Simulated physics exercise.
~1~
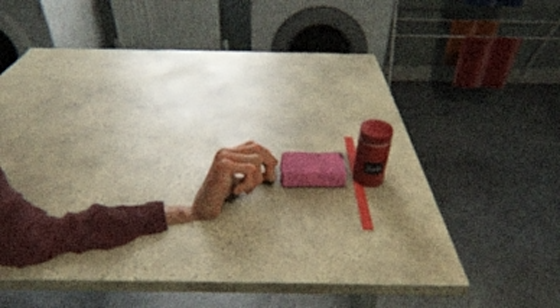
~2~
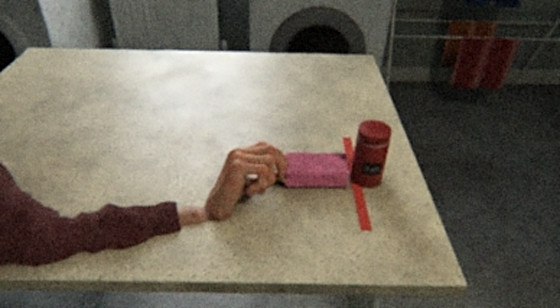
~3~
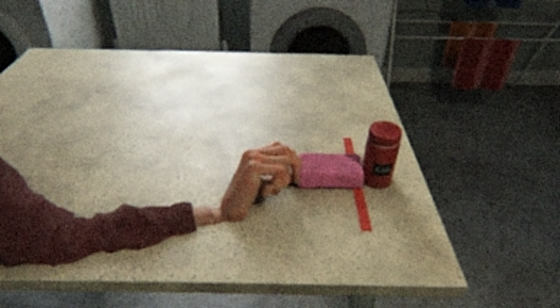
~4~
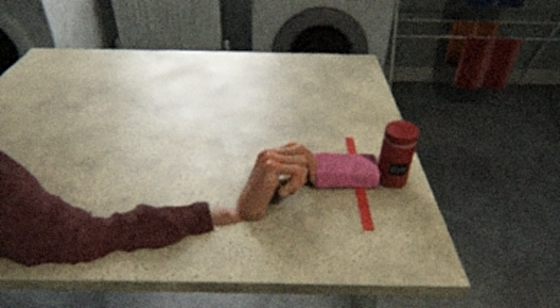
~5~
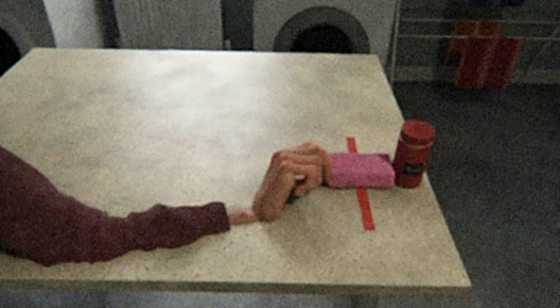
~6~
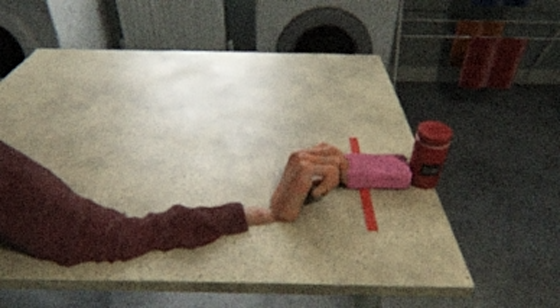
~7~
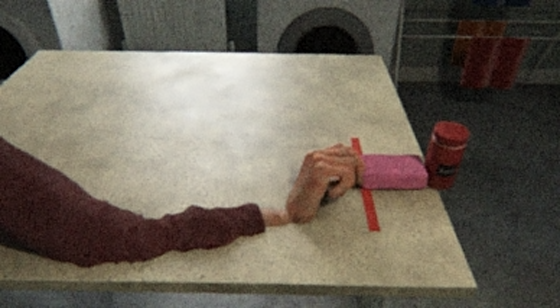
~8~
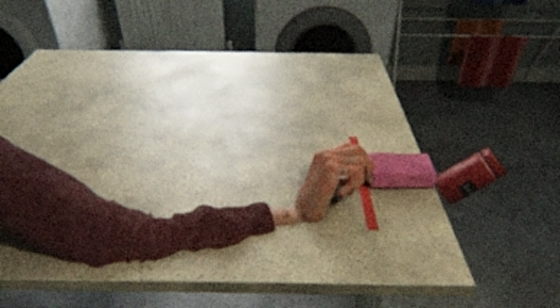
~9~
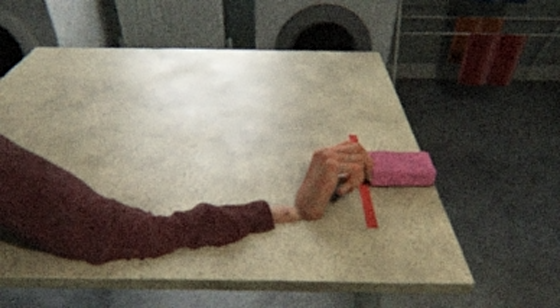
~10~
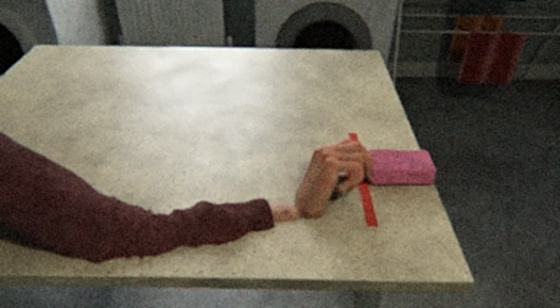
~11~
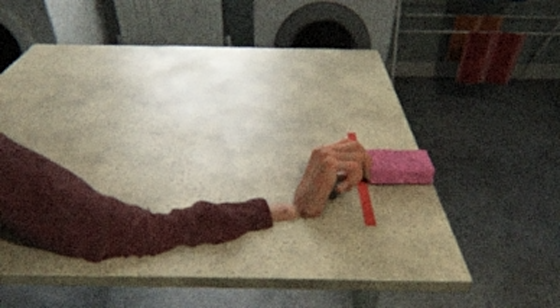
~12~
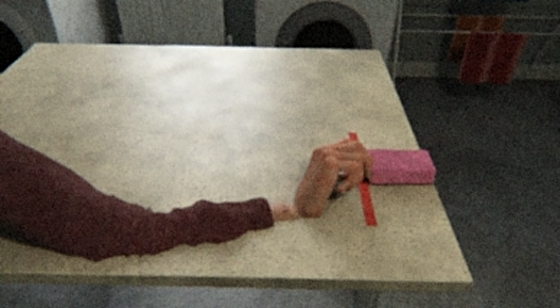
A hand in a dark maroon sleeve pushes a pink sponge rightward across a pale speckled table, seen from above at a slight angle in a dim room with washing machines behind. A red jar stands upright just beyond the sponge, near a strip of red tape close to the table's right edge. The sponge meets the jar and drives it steadily past the tape towards the edge. The jar tips over the edge, leaning outward, and drops out of sight. The hand stops at the tape and stays there, with the sponge resting at the table's edge.
